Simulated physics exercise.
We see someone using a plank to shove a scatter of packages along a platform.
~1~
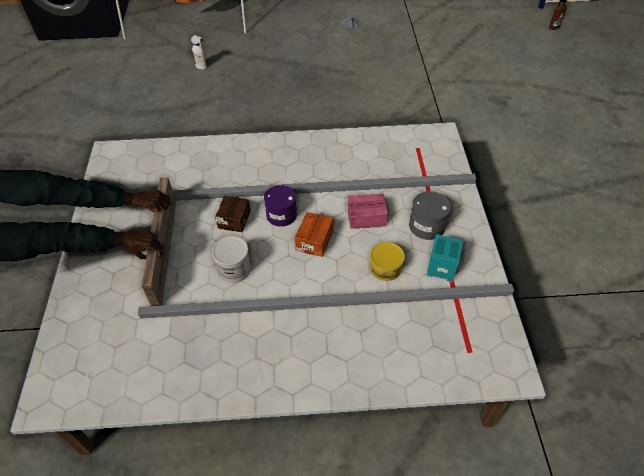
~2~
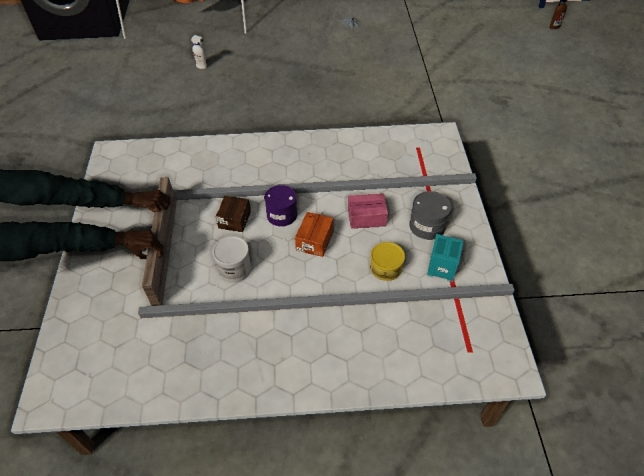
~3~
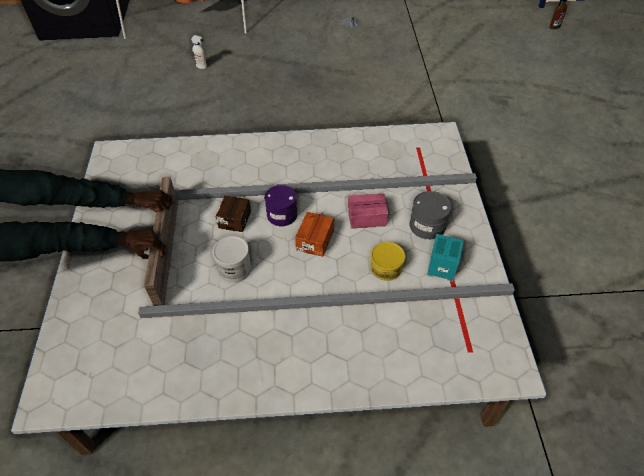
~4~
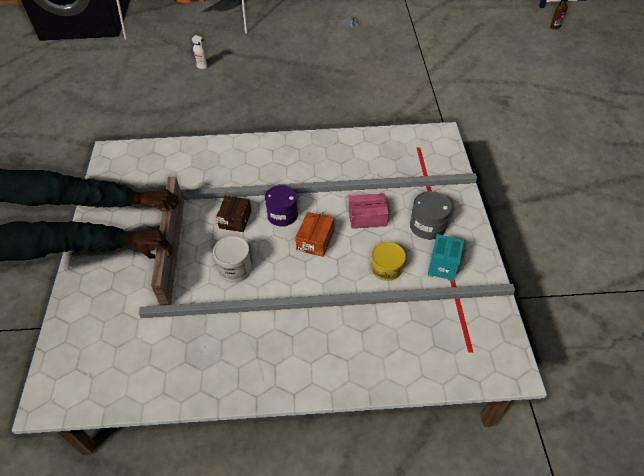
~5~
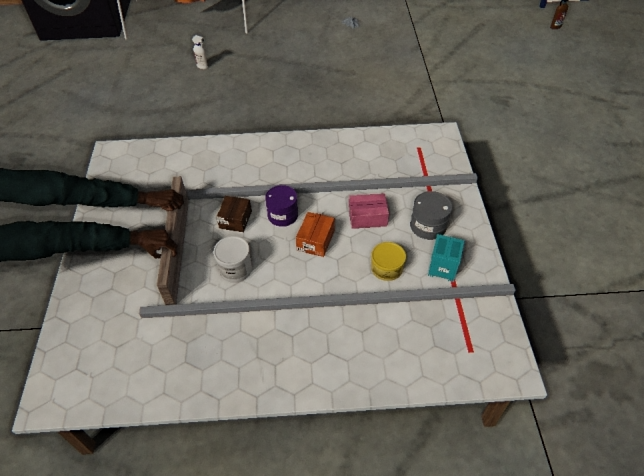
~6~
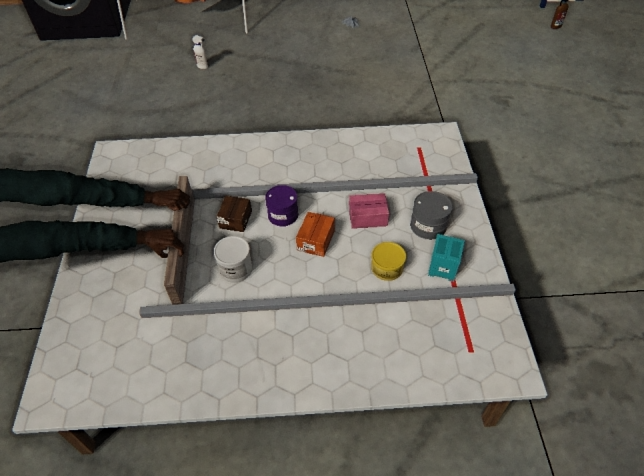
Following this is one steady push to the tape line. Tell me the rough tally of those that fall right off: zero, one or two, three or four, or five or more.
It ends with just one or a pair down.
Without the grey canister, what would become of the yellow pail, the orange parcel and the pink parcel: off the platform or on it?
The yellow pail is still there. The orange parcel is still there. The pink parcel is still there.
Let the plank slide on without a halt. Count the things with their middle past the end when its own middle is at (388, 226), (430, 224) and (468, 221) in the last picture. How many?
First 0, then 1, finally 5.
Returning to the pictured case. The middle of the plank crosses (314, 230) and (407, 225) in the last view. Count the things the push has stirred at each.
The number moved is 5 and then 8.
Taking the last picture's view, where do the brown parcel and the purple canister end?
The brown parcel stops around (447, 197); the purple canister around (473, 186).
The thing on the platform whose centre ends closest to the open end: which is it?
Grey canister - nearest.
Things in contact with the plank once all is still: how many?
Counting them up gives 3.
A little later, none off yet; turquoise tote at rest near (446, 258); grey canister at rest near (431, 215); yellow pail at rest near (388, 262).
Next, none off yet; turquoise tote at rest near (446, 258); grey canister shifted about its own width near (456, 223); yellow pail shifted about its own width near (408, 262).
When it is over, the number that fall off is one or two; down, turquoise tote.
